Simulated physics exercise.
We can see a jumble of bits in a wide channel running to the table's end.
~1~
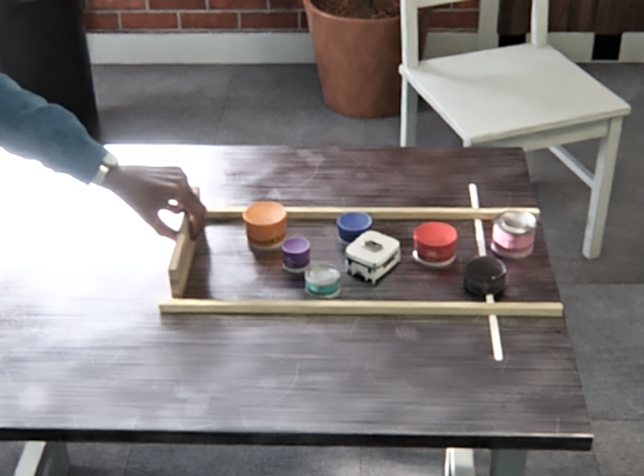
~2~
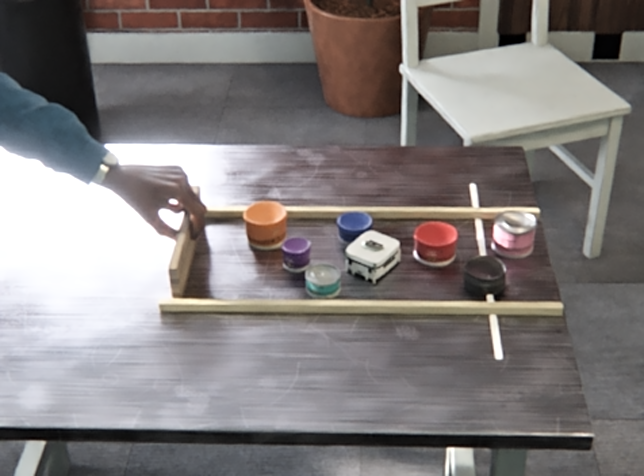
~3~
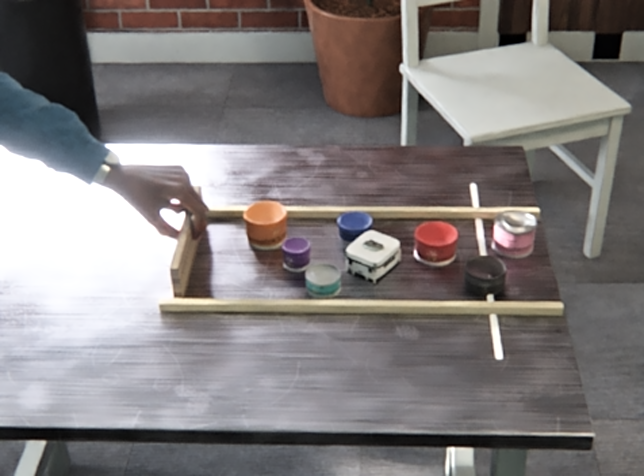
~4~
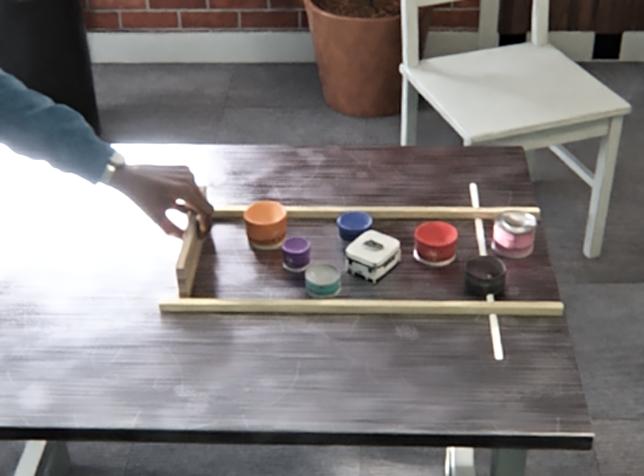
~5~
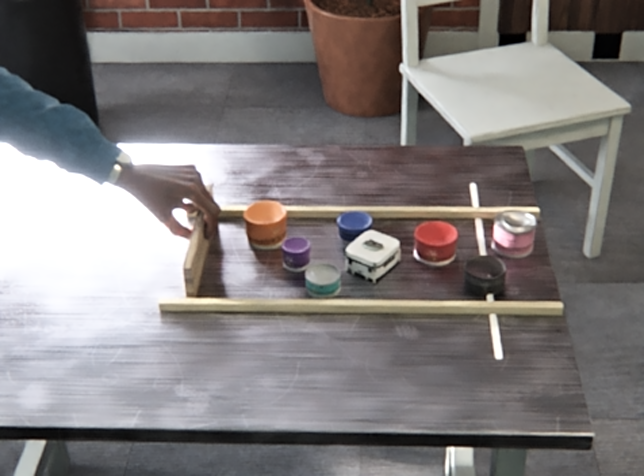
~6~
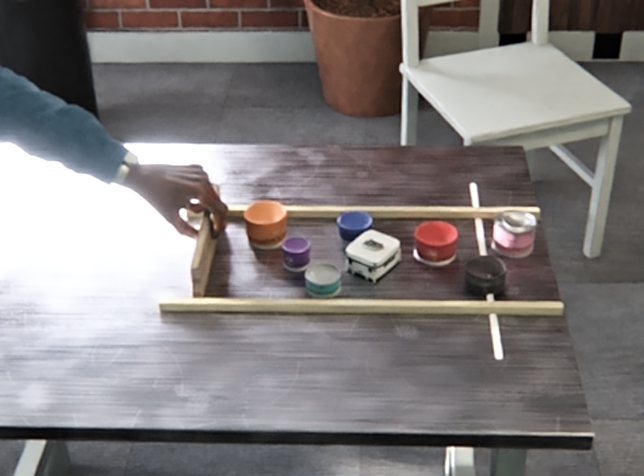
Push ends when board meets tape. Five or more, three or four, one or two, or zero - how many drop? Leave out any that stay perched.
Fallen: A lone one or a pair.
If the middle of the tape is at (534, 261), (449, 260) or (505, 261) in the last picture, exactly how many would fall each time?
The counts come to 6, then 0, then 4.
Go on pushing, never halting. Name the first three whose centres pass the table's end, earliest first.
The order goes the pink tin, the black tub, and then the blue tin.
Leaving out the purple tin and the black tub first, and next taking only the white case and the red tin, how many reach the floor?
You'd get 1 in the first case and 0 in the second one.
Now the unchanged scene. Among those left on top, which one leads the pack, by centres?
Answer: The black tub.
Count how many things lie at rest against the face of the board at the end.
3 touch it.
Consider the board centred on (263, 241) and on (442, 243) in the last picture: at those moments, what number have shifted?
Counting first: 1, next 8.
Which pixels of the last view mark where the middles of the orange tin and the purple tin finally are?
Reading them off: First (503, 225); then (499, 251).
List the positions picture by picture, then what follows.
The first frame shows pink tin (514, 234); black tub (485, 276); red tin (435, 244); board (187, 242); tape (484, 262).
The second frame shows black tub (485, 275); white case (373, 257).
The third frame shows red tin (436, 243); blue tin (355, 228).
The fourth frame shows pink tin (514, 234); board (194, 241).
The fifth frame shows black tub (485, 275); turquoise pot (323, 280).
The sixth frame shows pink tin (514, 234); black tub (485, 275); red tin (436, 243); board (208, 241); tape (485, 261).
A little later, none off yet; pink tin at rest near (514, 234); black tub at rest near (485, 275); red tin at rest near (436, 243).
Next, none off yet; pink tin shifted a little near (528, 233); black tub shifted about its own width near (516, 280); red tin shifted about its own width near (490, 243).
When it is over, the number that fall off is one or two; down, pink tin.
